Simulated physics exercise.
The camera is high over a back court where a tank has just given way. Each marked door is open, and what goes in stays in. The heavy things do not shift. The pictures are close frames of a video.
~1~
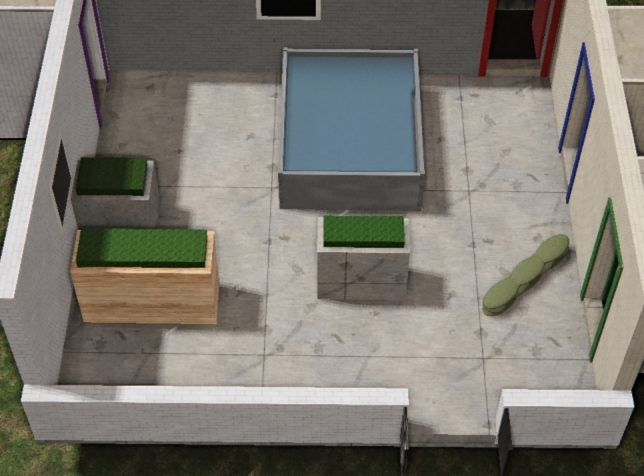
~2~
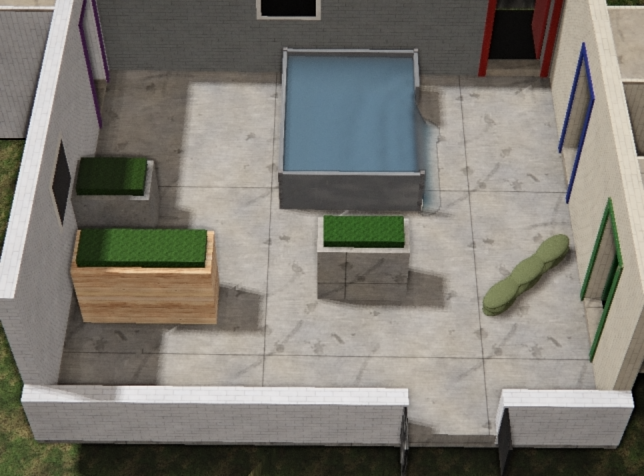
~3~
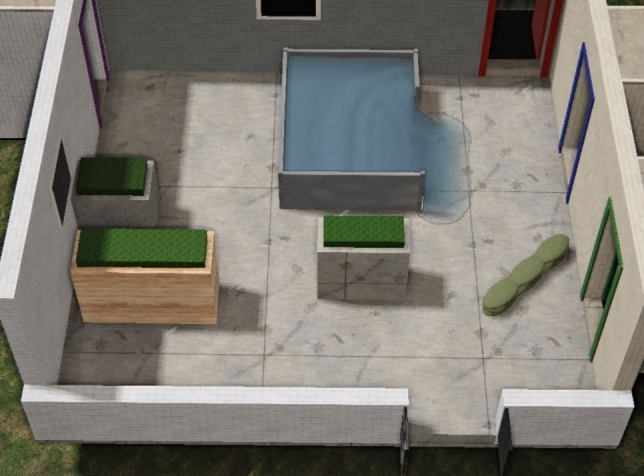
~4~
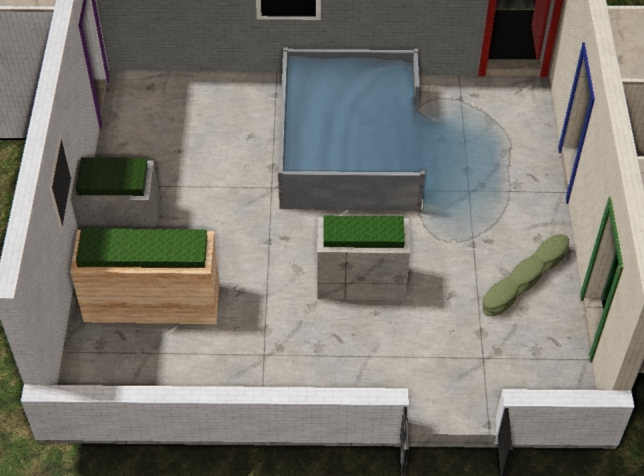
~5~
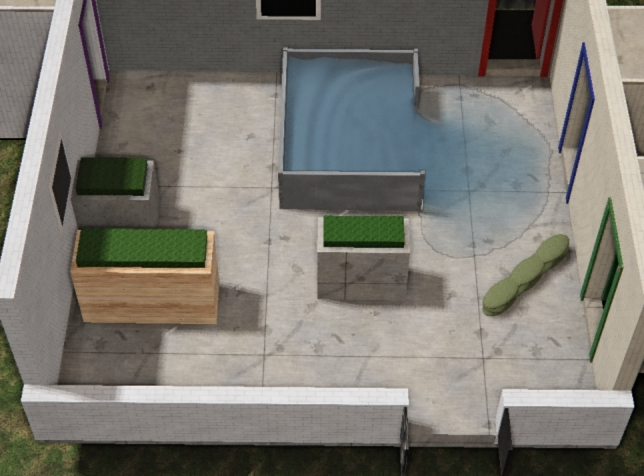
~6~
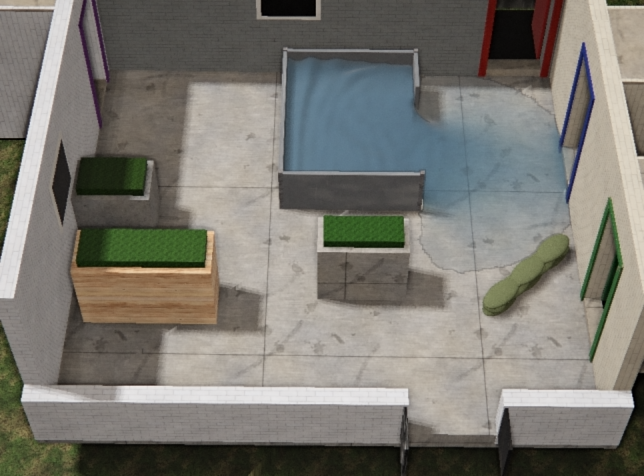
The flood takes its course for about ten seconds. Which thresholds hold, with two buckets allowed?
The green door admits no more than that; the red door lets in a lot; the blue door lets in a lot; the purple door admits no more than that.
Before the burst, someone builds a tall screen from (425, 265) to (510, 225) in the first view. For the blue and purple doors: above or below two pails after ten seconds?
Then: The blue one goes over; the purple one is under.
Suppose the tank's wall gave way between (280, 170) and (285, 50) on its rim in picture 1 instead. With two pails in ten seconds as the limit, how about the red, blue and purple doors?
The red door holds; the blue door holds; the purple door is over.
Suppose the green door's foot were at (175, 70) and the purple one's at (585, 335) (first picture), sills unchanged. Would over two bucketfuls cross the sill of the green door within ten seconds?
One by one: Green takes less.
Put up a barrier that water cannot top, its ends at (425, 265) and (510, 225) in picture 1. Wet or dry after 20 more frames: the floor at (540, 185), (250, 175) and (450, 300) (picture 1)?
In that order: Awash, no water, wet.
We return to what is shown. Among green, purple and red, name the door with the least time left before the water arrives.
I say the red door.
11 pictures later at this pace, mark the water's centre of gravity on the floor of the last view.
Around (434, 167).
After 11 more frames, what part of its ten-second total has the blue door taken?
Near 55 in a hundred.
A moment on, water covers 20 % of the floor; the green door not reached, the red door wet at the sill, nothing in, the blue door far over two buckets in, the purple door not reached.
Next, water covers 30 % of the floor; the green door wet at the sill, nothing in, the red door over two buckets in, the blue door far over two buckets in, the purple door not reached.
Then, water covers 50 % of the floor; the green door wet at the sill, nothing in, the red door far over two buckets in, the blue door far over two buckets in, the purple door not reached.
Later, water covers 75 % of the floor; the green door wet at the sill, nothing in, the red door far over two buckets in, the blue door far over two buckets in, the purple door wet at the sill, nothing in.
In the end, water covers 95 % of the floor; the green door wet at the sill, nothing in, the red door far over two buckets in, the blue door far over two buckets in, the purple door wet at the sill, nothing in.
